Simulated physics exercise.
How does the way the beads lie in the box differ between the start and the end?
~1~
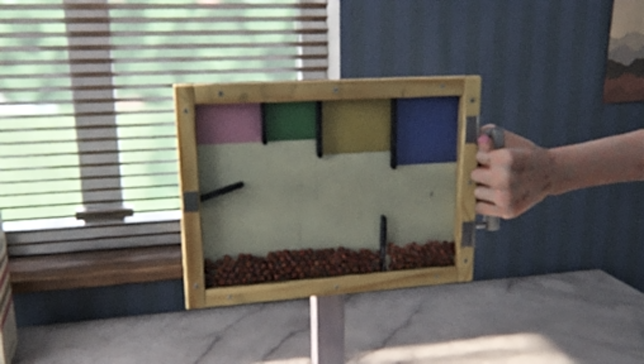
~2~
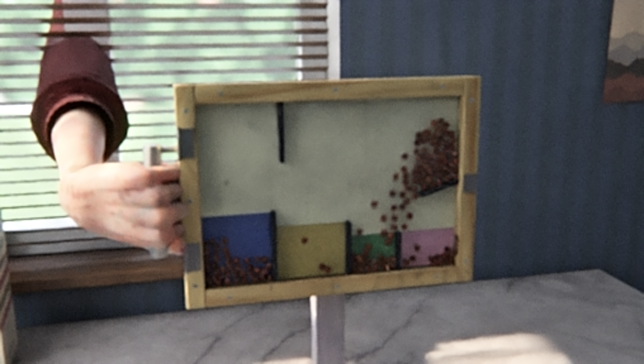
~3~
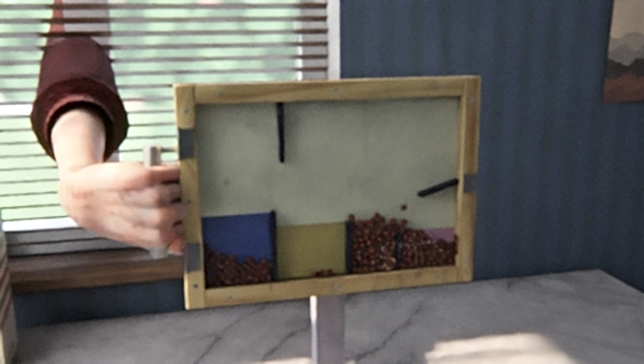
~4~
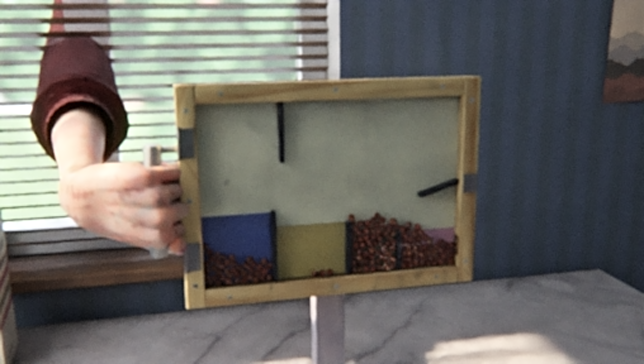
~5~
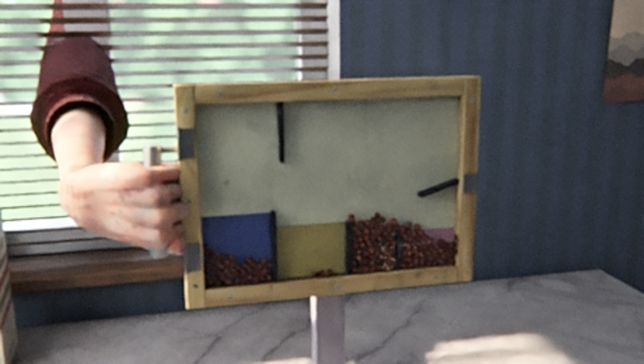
At the start the beads lie in a low layer along the bottom of the box, outside the pockets. At the end they sit slightly higher overall, gathered in the upturned pockets, mostly in green, pink and blue, with a heap over green and pink.
